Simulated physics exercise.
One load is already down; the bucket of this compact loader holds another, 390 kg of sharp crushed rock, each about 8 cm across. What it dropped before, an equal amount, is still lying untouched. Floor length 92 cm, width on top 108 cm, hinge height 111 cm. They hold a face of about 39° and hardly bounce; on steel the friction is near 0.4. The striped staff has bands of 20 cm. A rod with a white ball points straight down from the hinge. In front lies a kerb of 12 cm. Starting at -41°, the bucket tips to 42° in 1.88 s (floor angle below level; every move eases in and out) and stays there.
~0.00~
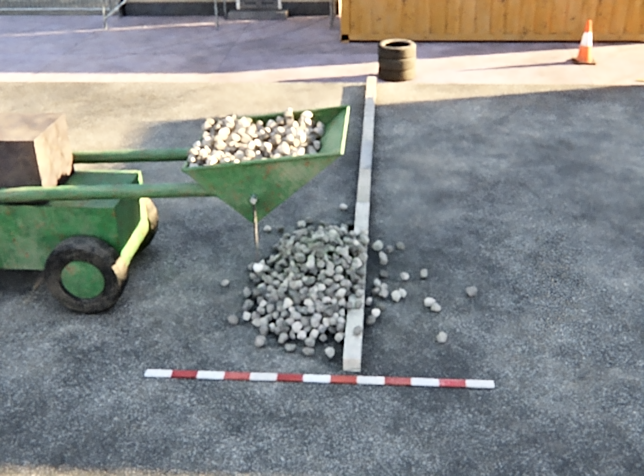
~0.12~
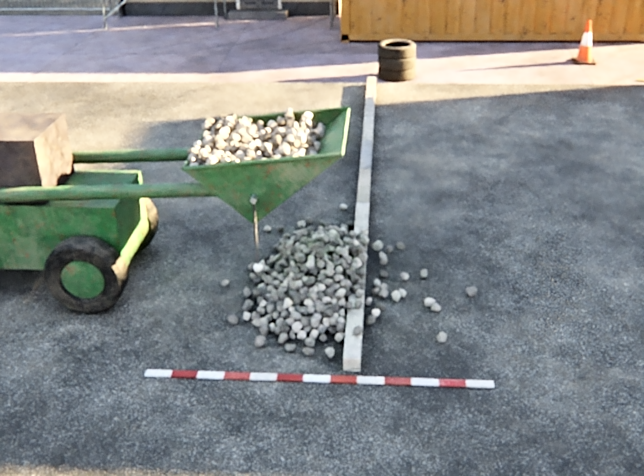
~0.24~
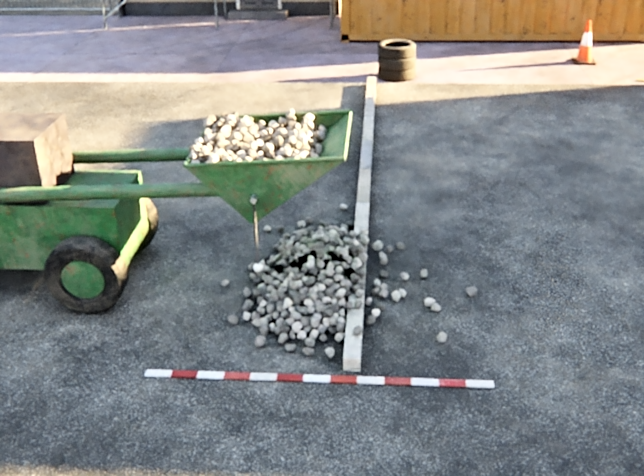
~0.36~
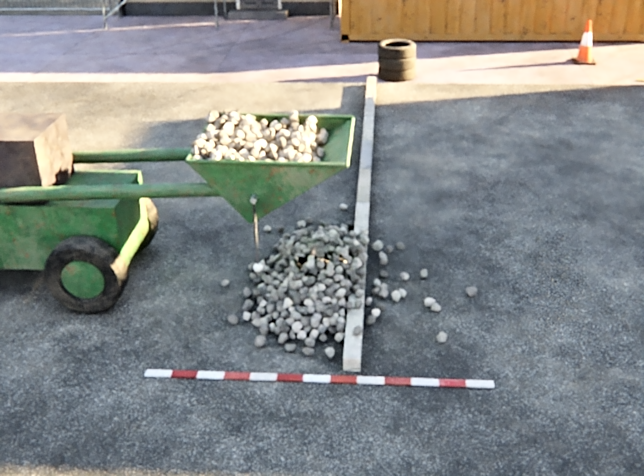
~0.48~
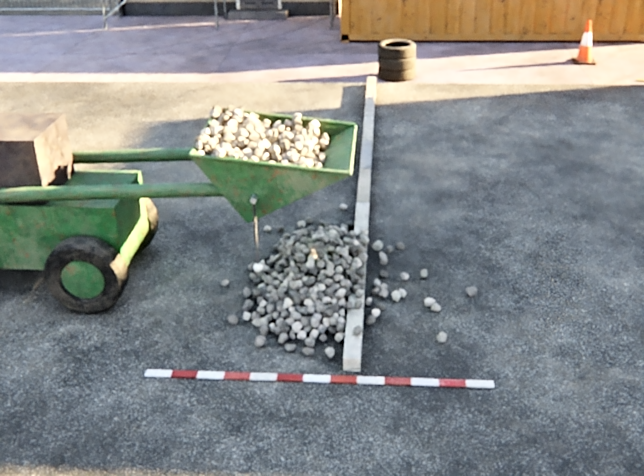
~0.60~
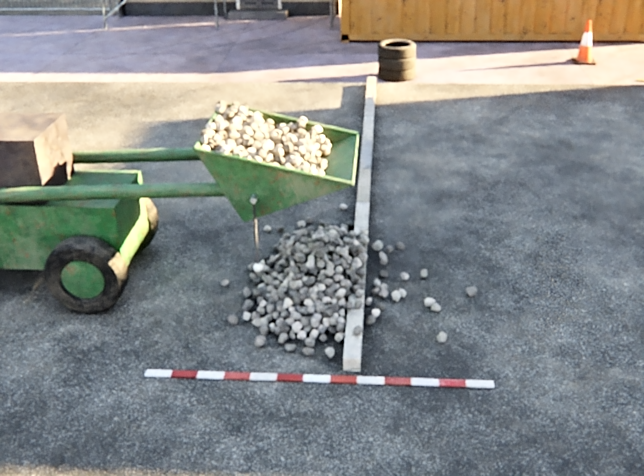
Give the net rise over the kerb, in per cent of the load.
About 62 per cent.
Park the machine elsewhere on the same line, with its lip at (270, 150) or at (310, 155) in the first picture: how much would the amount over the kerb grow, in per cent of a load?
Near 0 per cent from the first place, 20 from the second.
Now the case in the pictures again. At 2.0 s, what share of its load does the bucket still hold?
About 35 per cent.
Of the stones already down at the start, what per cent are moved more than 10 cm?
Roughly 0 per cent of them.
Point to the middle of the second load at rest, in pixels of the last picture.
Near (376, 272).
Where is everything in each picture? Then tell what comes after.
In the first frame, the bucket is at -41°, its lip at (342, 153); the top of the load is at (293, 121). The earlier load is highest near (318, 257), 30 cm above ground level, 96 % on this side of the kerb, 4 % over the kerb.
In the second frame, lip at (343, 155), floor tilted -40°, highest stones at (286, 121); the stones move at 0.1 m/s on average.
In the third frame, the bucket is at -37°, its lip at (345, 159); the top of the load is at (245, 119); the stones move at 0.1 m/s on average.
In the fourth frame, the bucket is at -33°, its lip at (348, 165); the top of the load is at (225, 118); the stones move at 0.2 m/s on average.
In the fifth frame, the bucket is at -28°, its lip at (351, 174); the top of the load is at (226, 113); the stones move at 0.2 m/s on average.
In the sixth frame, the bucket is at -21°, its lip at (353, 184); the top of the load is at (228, 110); the stones move at 0.3 m/s on average.
After 1.4 s the floor is at 29°; in per cent of one load, 99 in the bucket, 97 on this side of the kerb, 4 over the kerb; the foremost stones are at (426, 290).
After 2.0 s the floor is at 42°; in per cent of one load, 35 in the bucket, 139 on this side of the kerb, 26 over the kerb; the foremost stones are at (432, 291).
After 2.3 s the floor is at 42°; in per cent of one load, 7 in the bucket, 137 on this side of the kerb, 56 over the kerb; the foremost stones are at (459, 271).
After 5.0 s the floor is at 42°; in per cent of one load, 0 in the bucket, 133 on this side of the kerb, 66 over the kerb; the foremost stones are at (475, 267). Net gain over the kerb, 62.
